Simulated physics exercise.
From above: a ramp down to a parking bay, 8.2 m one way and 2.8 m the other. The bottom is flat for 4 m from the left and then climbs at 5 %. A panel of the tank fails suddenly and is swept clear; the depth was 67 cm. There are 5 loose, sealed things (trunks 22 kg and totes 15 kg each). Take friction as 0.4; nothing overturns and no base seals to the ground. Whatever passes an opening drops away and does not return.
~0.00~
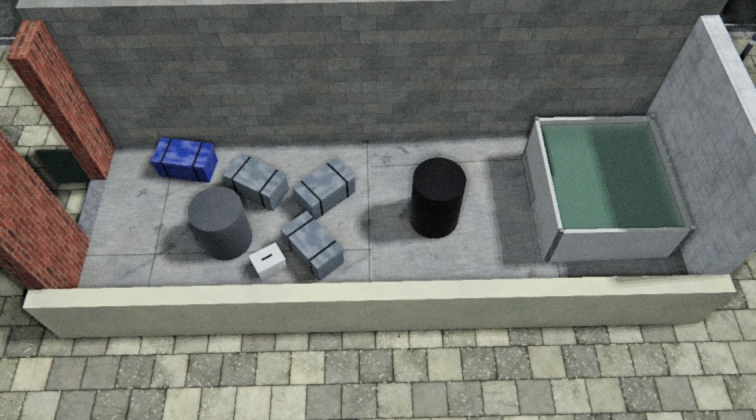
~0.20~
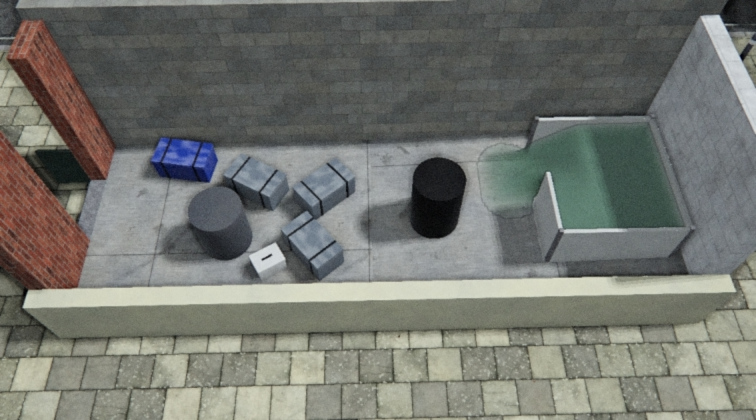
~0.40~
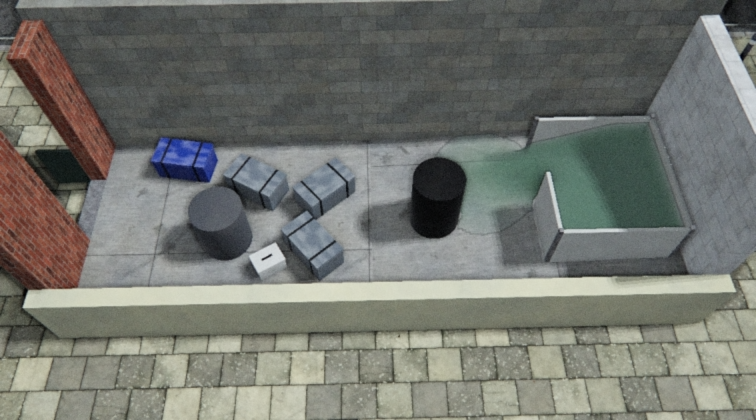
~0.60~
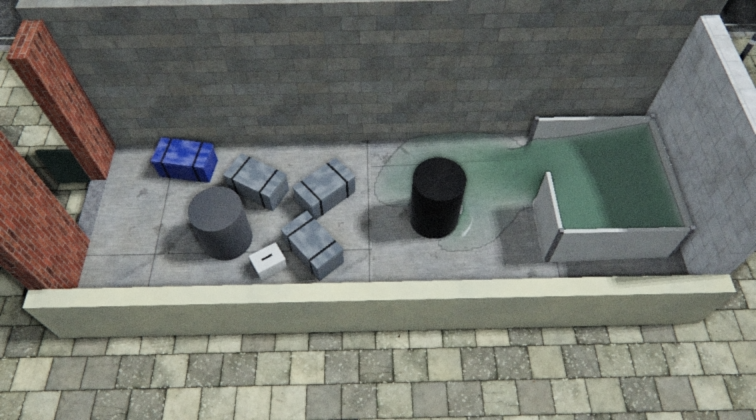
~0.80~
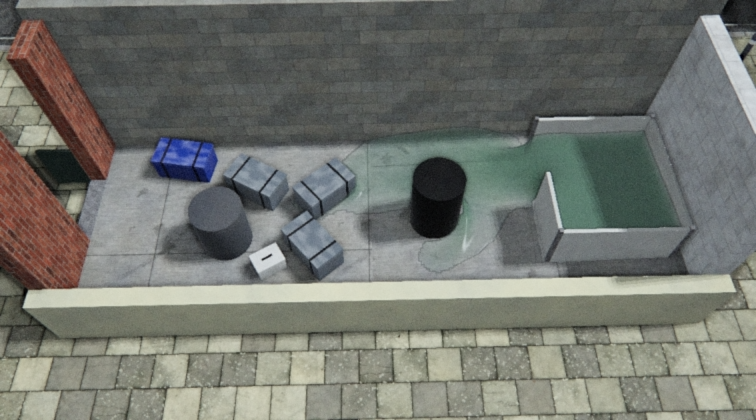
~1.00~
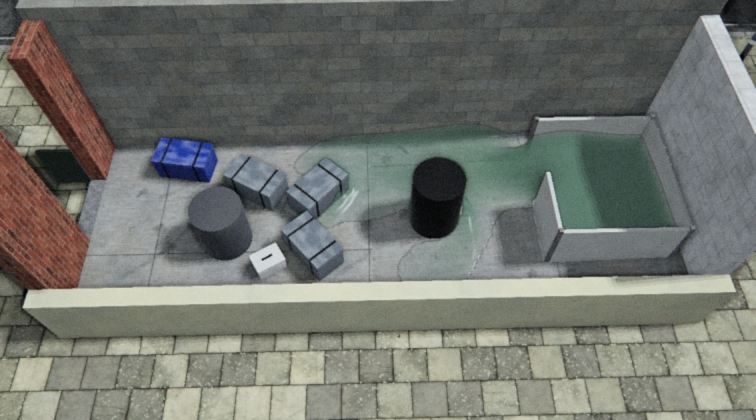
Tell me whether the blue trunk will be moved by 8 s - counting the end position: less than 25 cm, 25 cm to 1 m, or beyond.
The blue trunk travels far.
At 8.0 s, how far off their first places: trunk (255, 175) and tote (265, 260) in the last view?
In turn: 150 cm, 120 cm.
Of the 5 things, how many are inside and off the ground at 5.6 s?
At that moment 3.
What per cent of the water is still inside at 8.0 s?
About 70 per cent.
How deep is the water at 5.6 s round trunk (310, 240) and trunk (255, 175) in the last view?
About 7 and 9 cm.
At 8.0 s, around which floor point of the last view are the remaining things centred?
Around (228, 216).
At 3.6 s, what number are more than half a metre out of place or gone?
3 of them.
After 1.6 s the blue trunk is near (182, 152), 0.0 m from its start, aground; 0 of 5 are out; 0 afloat.
After 3.6 s the blue trunk is near (77, 199), 1.6 m from its start, afloat; 0 of 5 are out; 2 afloat.
After 5.6 s the blue trunk is near (80, 207), 1.6 m from its start, afloat; 0 of 5 are out; 3 afloat.
After 8.0 s the blue trunk is near (83, 209), 1.6 m from its start, afloat; 0 of 5 are out; 4 afloat.
